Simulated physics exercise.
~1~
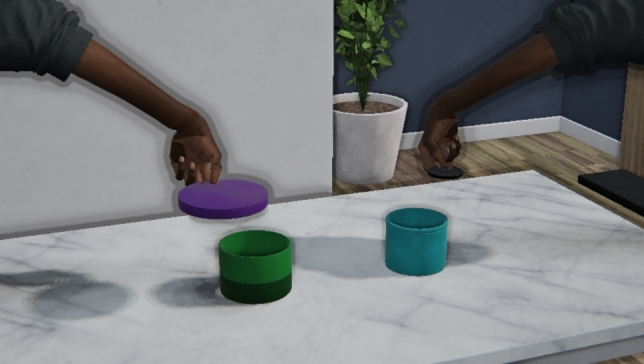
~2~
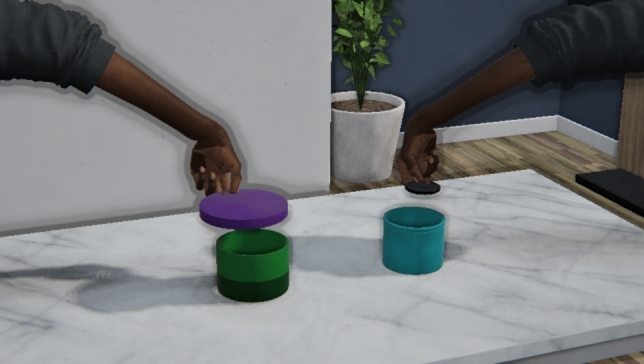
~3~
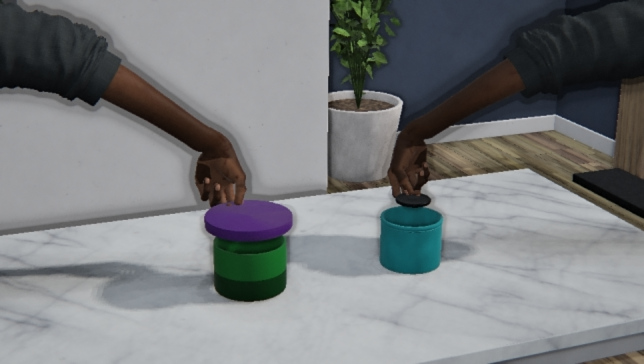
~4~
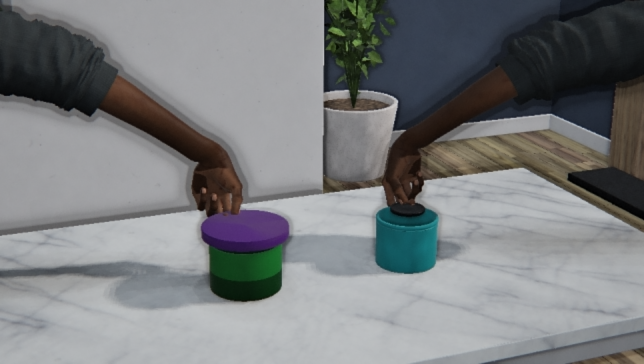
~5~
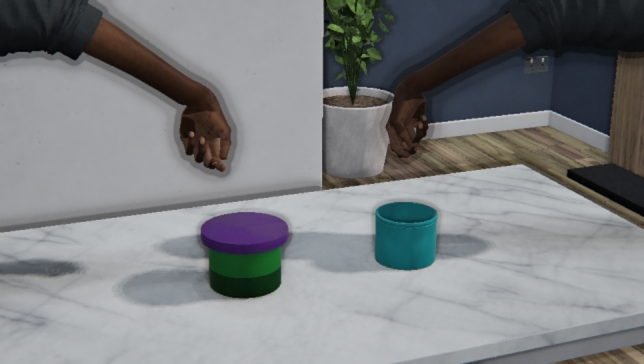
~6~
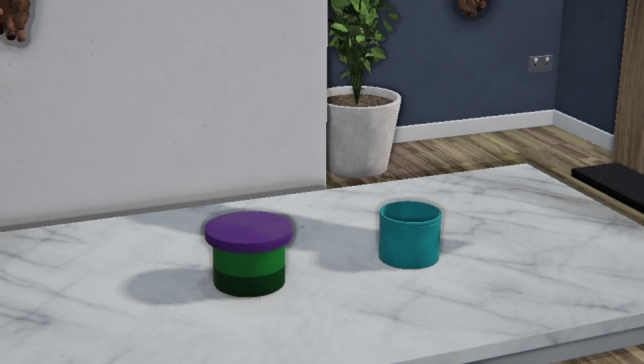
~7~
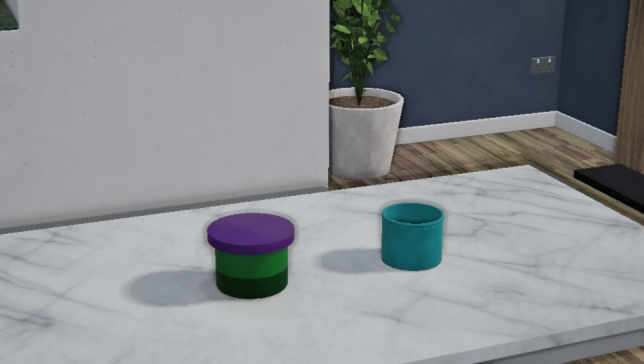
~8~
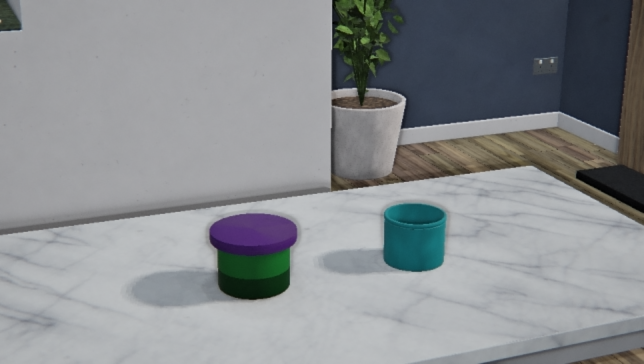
Two hands lowered a purple disc onto a green container and a small black lid onto a teal one, then let go and pulled away; the purple disc stayed covering its container, while the black lid dropped inside, leaving the teal one open.
